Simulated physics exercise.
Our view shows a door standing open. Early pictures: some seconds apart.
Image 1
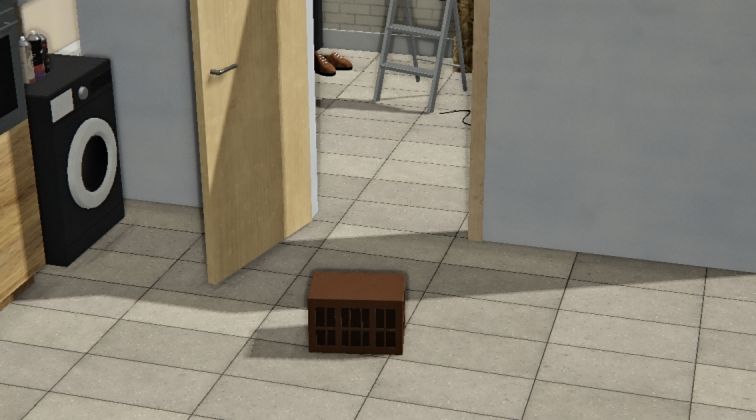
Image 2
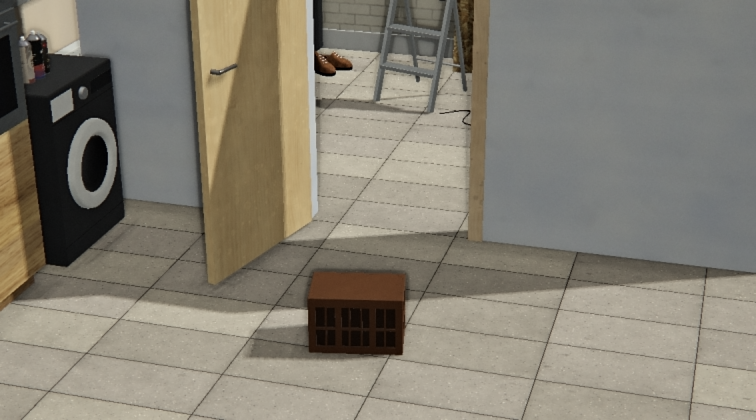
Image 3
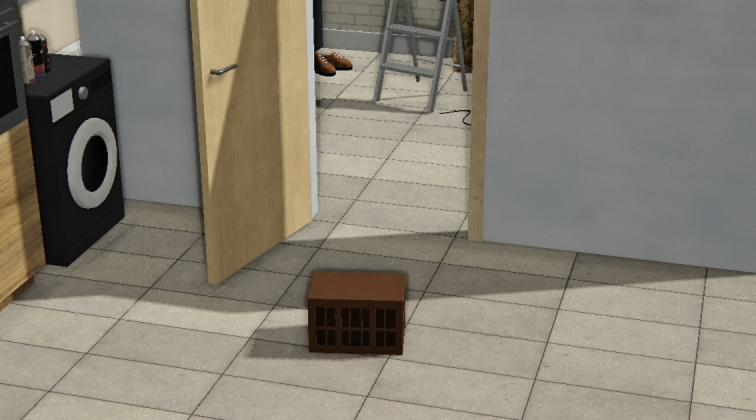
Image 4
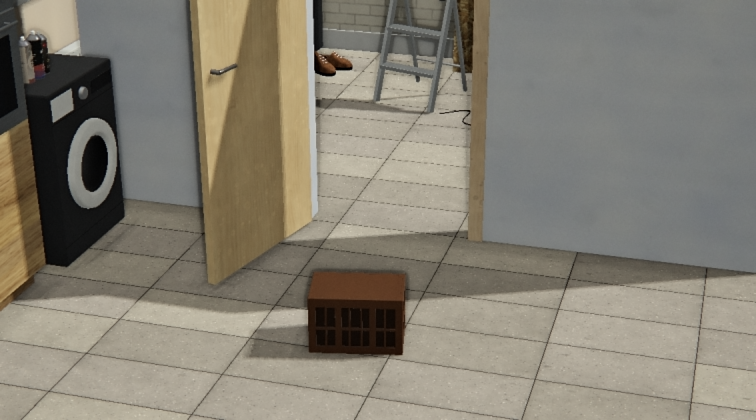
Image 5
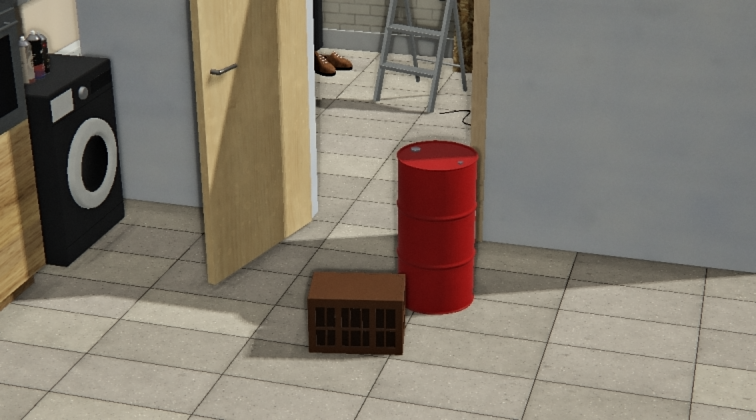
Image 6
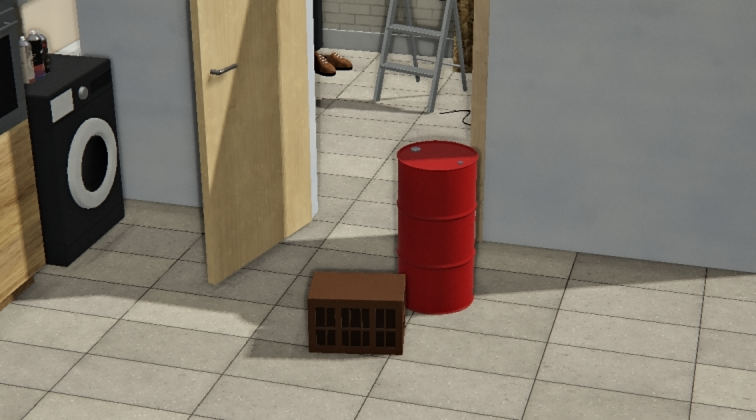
A red drum suddenly appears behind a still brown crate near a wide open door.
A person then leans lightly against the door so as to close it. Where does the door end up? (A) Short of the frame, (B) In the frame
B.
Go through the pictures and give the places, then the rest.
Door wide open and still; brown crate (358, 313), in the first picture.
Door wide open and still; brown crate (358, 313), in the second picture.
Door wide open and still; brown crate (358, 313), in the third picture.
Door wide open and still; brown crate (358, 313), in the fourth picture.
Door wide open and still; brown crate (358, 313), in the fifth picture.
Door wide open and still; red drum (436, 227); brown crate (358, 313), in the sixth picture.
Then, 1.20 s past the last view, door 72° open.
Then, 2.00 s past the last view, door 35° open.
Finally, door 0° open; both still in place. Final places as the last picture's camera would see them, red drum near (436, 227).
